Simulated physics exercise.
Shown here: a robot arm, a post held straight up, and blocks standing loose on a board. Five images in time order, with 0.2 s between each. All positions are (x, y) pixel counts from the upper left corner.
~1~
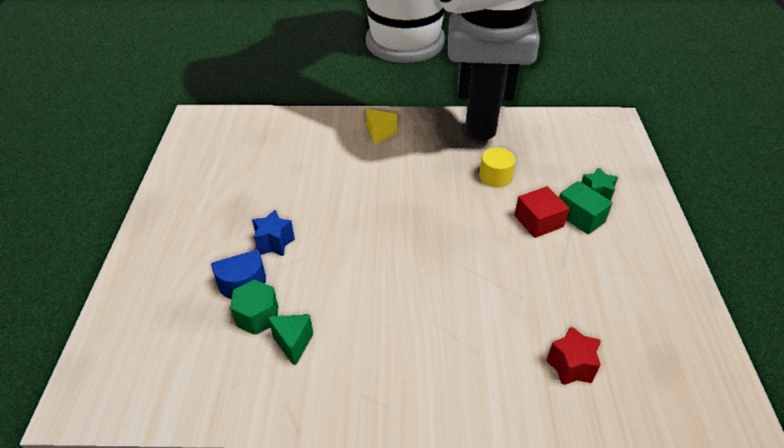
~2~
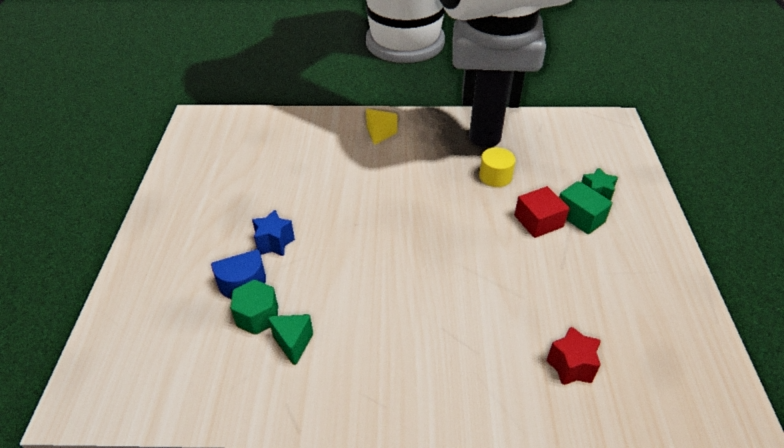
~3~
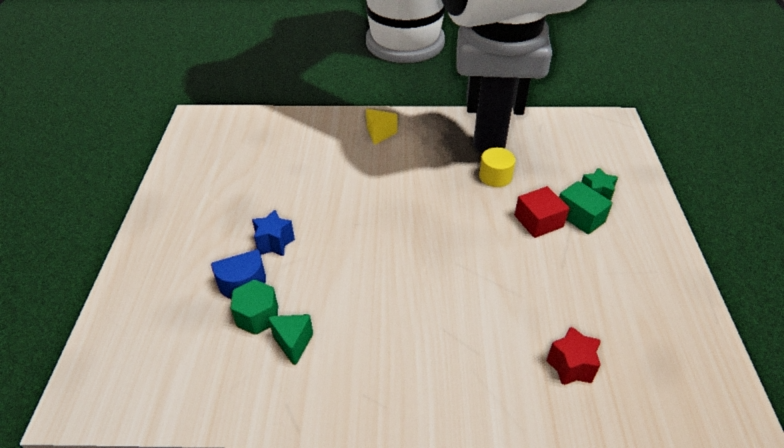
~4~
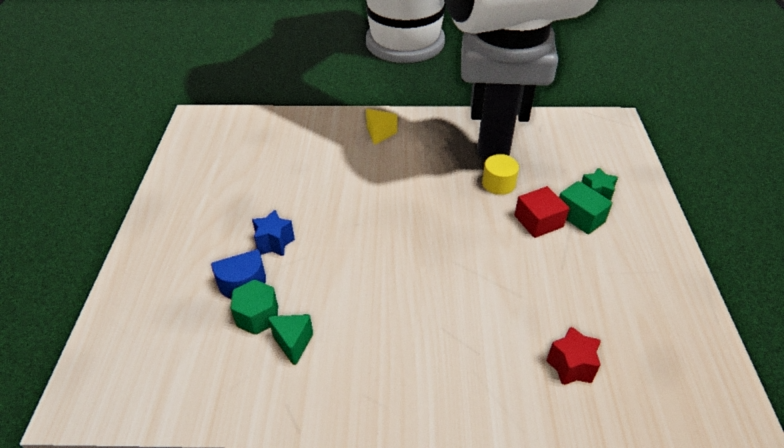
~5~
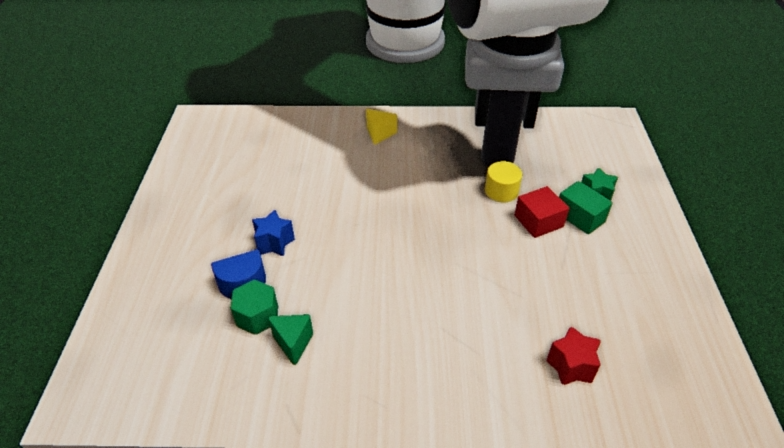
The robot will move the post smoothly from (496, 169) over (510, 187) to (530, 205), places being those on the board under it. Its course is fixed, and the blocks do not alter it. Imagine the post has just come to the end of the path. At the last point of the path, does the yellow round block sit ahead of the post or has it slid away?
The yellow round block is left behind or beside.
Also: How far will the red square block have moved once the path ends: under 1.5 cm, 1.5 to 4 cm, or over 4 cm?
It gets moved 1.5 to 4 cm.
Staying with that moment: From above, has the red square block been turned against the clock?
Short answer: Yes.
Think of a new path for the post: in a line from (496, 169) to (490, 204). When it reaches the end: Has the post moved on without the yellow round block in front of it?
I expect not.
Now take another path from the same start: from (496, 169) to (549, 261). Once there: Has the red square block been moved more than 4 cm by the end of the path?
Yes - that is the case.
The first path, step by step. Halfway along, post (512, 177); yellow round block (511, 192); red square block (545, 206), turned 25° anticlockwise.
At the end, post (532, 195); yellow round block (511, 203); red square block (553, 216), turned 35° anticlockwise; green rectangle unmoved.
